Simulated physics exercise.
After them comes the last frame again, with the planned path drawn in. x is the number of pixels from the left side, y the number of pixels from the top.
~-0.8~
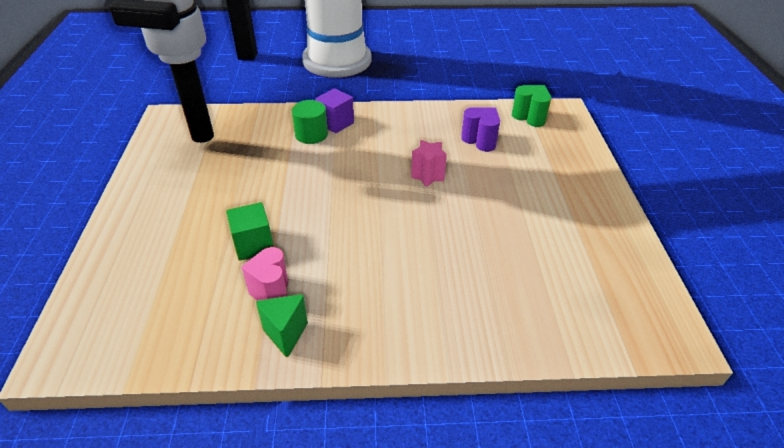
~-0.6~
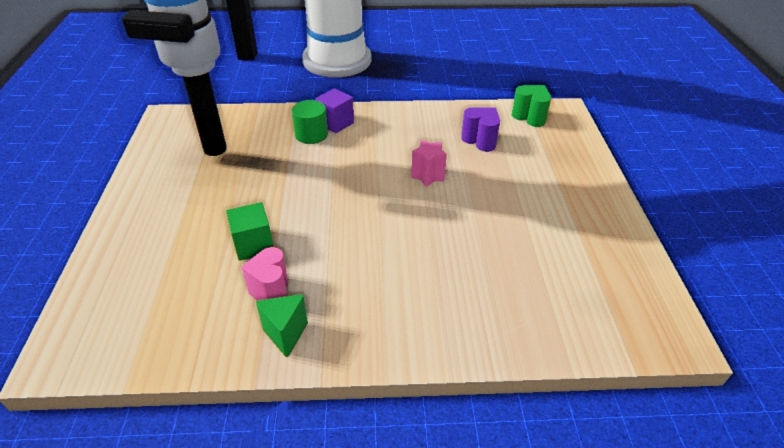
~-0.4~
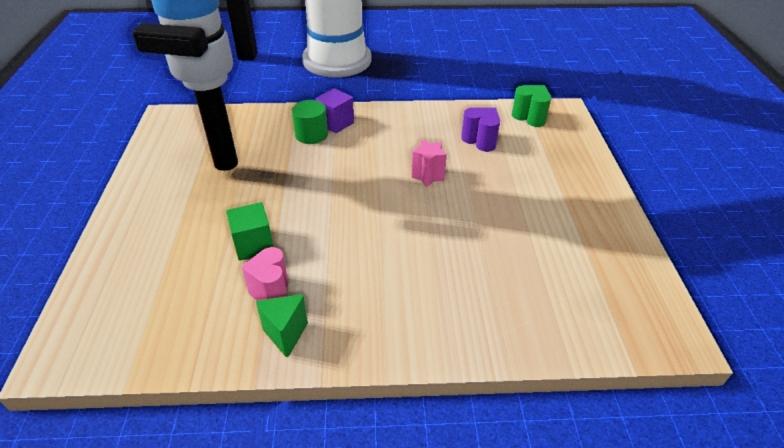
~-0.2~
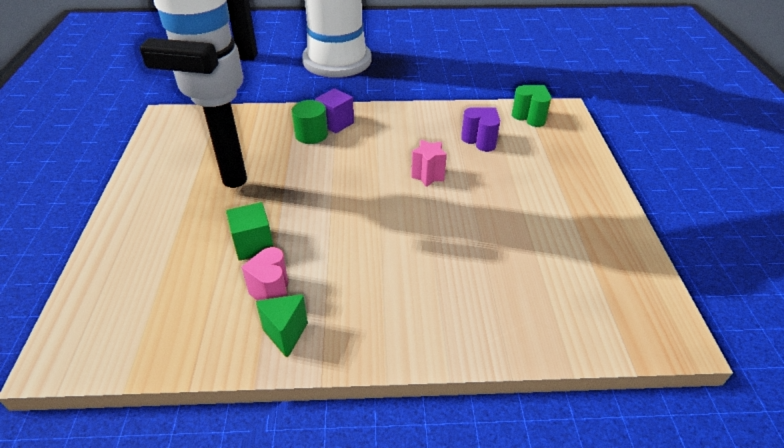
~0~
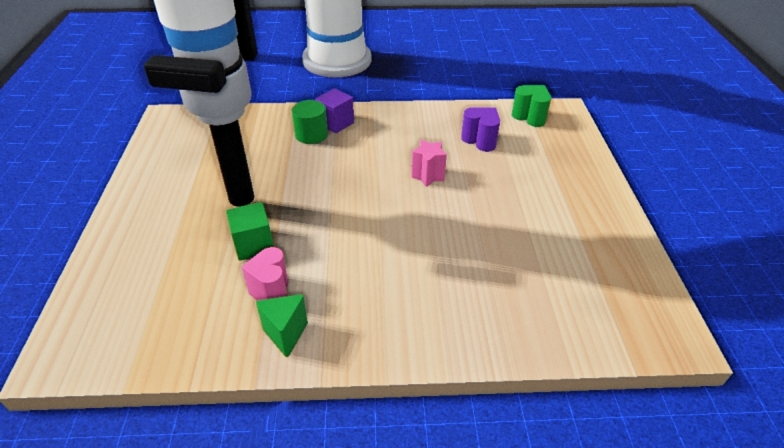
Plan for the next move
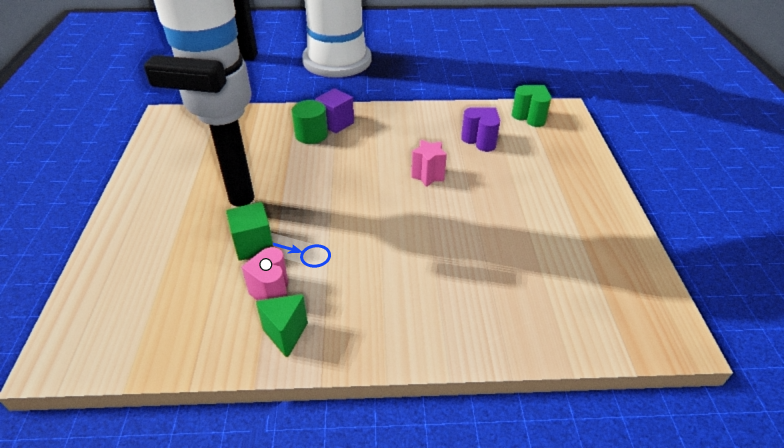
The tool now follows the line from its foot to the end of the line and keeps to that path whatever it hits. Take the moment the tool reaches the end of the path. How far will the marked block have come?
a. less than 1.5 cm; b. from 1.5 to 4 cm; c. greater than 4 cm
b: From 1.5 to 4 cm.
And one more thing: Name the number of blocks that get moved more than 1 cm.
Total moved: Two.
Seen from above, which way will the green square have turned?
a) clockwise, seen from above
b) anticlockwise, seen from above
The one that fits is a, clockwise, seen from above.
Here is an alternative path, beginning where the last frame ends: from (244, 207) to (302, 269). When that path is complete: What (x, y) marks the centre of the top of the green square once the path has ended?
Final place: (248, 238).
The line goes from (244, 207) by way of (250, 232) and (279, 246) to (316, 256); the dot is on the pink heart block.
What follows on the original path. One third of the way, tool at (248, 223); green square at (250, 225).
Two thirds of the way, tool at (278, 238); green square at (267, 242), turned 20° clockwise; pink heart block at (266, 274), turned 20° clockwise.
At the end, tool at (315, 247); green square at (272, 246), turned 35° clockwise; pink heart block at (264, 279), turned 30° clockwise.
